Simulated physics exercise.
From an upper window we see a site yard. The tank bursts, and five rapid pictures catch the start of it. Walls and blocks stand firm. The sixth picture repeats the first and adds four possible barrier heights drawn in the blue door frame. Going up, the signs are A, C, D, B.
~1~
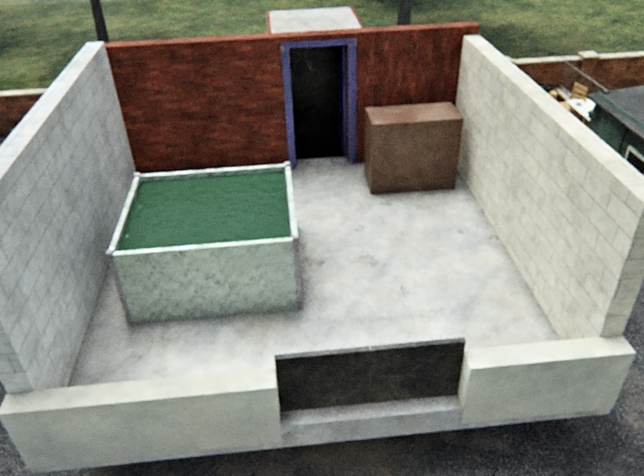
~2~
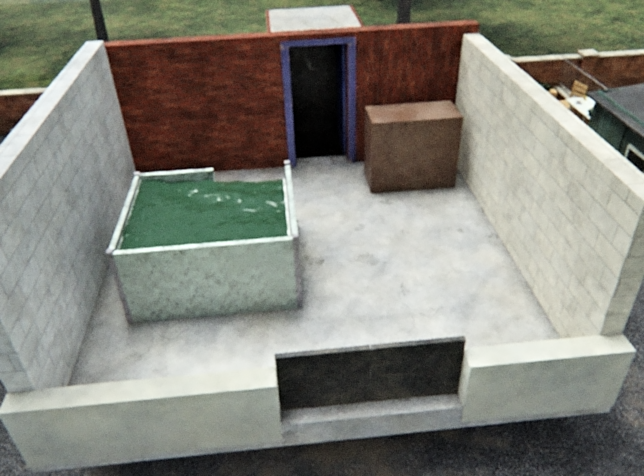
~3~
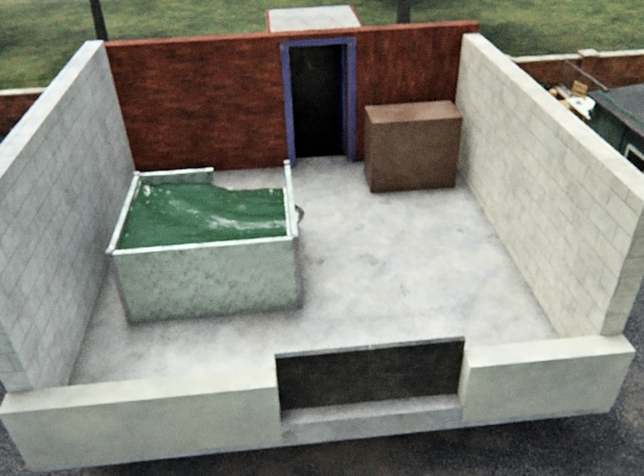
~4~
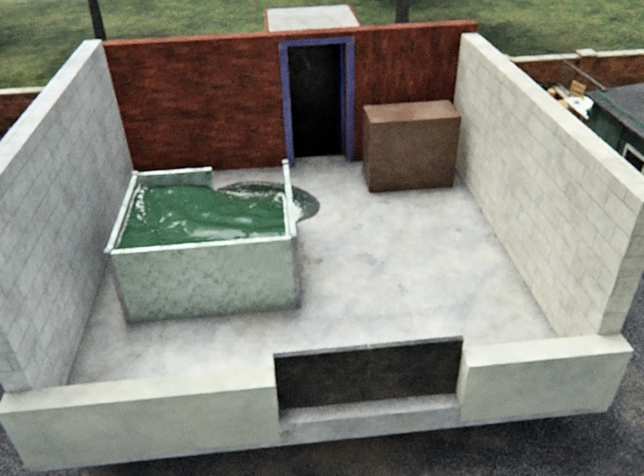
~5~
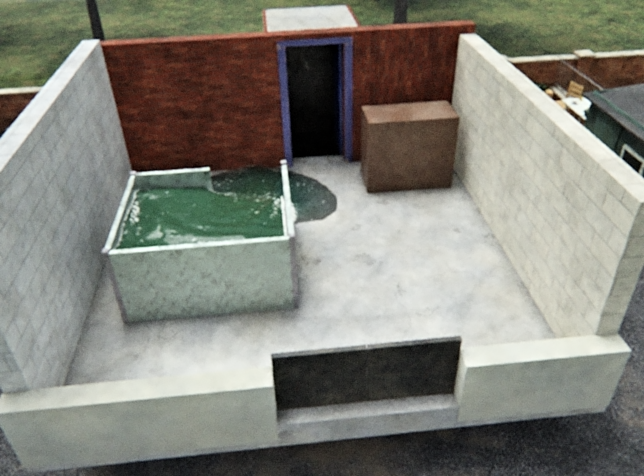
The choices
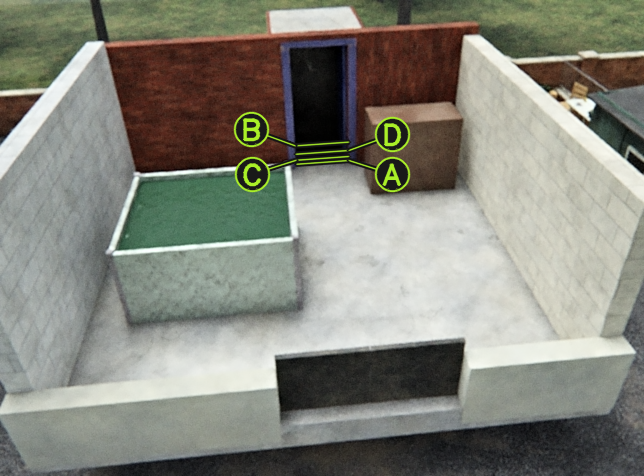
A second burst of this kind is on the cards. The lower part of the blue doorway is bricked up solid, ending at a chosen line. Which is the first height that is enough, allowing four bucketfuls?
B is the one.
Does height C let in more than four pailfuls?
Yes, that goes wrong.
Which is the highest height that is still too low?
That is height D.
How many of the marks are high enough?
One.
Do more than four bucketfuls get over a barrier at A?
Yes.
On the marked copy, A at (322, 162); B at (322, 143); C at (322, 158); D at (322, 152); from the bottom up A, C, D, B.
Choosing A, dozens of bucketfuls pour in.
Choosing B, a splash gets over, under a bucket.
Choosing C, dozens of bucketfuls pour in.
Choosing D, about 9 bucketfuls get in.
